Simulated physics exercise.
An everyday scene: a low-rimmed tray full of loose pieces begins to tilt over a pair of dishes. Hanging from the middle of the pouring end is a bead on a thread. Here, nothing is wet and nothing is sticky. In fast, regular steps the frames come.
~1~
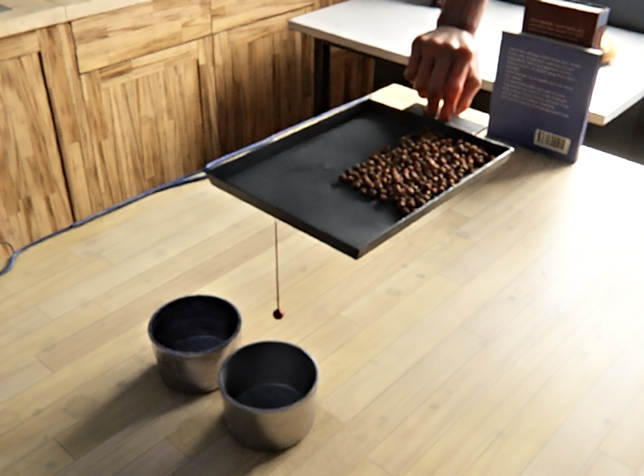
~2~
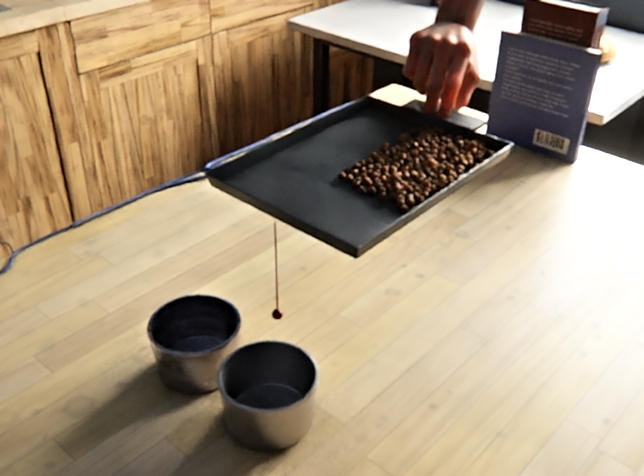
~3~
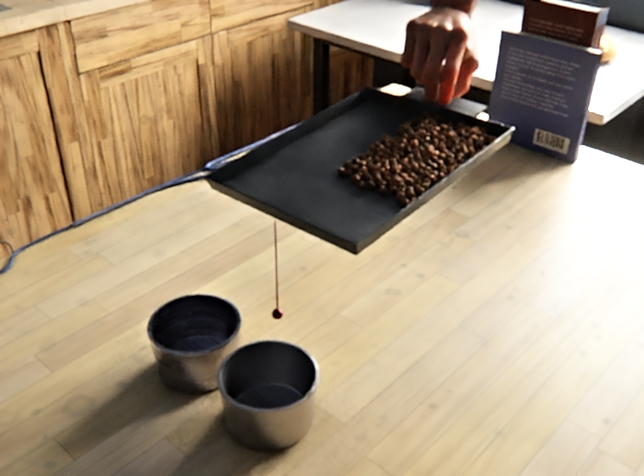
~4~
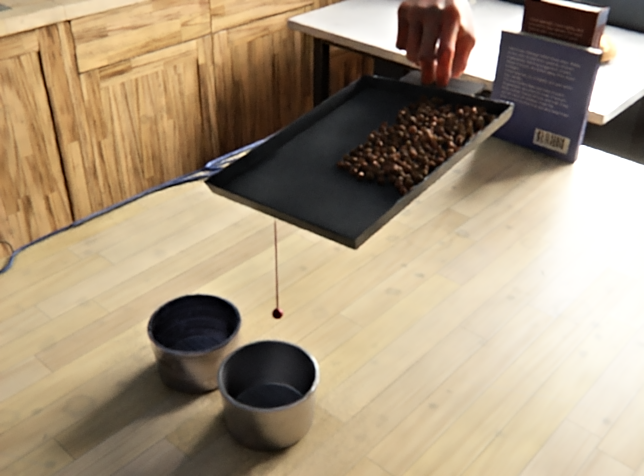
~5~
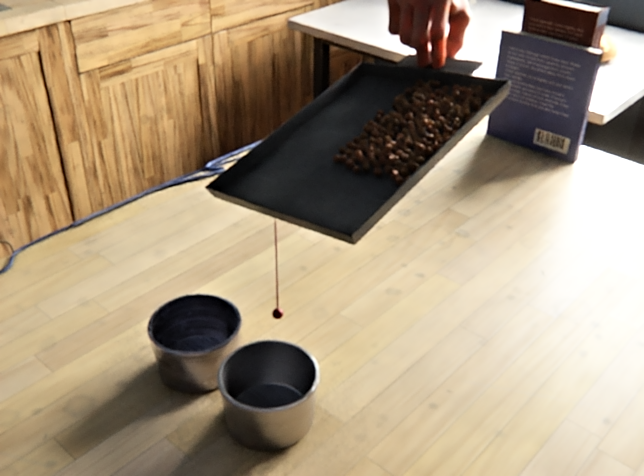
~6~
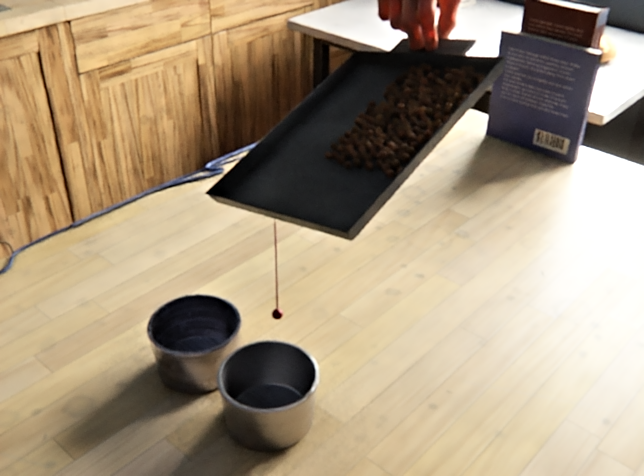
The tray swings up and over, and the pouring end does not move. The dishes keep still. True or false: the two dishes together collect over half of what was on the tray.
False, they collect less than half.
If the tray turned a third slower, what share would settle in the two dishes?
Roughly 20 percent.
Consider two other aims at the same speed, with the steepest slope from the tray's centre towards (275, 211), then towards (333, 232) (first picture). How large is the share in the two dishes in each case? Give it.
Close to 70 percent first and close to 20 percent second.
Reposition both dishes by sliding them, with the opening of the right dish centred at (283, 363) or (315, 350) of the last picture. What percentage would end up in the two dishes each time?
It would be near 40 per cent first and near 40 per cent second.
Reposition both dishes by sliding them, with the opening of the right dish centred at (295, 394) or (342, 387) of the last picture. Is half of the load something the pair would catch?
Well, the minor share the first time and the minor share the second time.
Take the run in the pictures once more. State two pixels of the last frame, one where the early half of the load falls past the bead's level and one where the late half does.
I'd put it at roughly (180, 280), and after that at roughly (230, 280).
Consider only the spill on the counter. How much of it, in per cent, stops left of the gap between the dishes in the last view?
80 %, near enough.
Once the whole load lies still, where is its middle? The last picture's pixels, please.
About (187, 341).
Soon after the last picture, tray tipped steeply; about a third on the tray; a small part in the left dish; a small part outside both; about a third in the air.
A little later, tray tipped past a quarter turn; a stray few on the tray; a stray few in the right dish; about a quarter in the left dish; about two thirds outside both; a small part in the air.
Later still, tray tipped past a quarter turn; a stray few in the right dish; about a quarter in the left dish; most outside both.
At rest, tray tipped past a quarter turn; a stray few in the right dish; about a quarter in the left dish; most outside both.
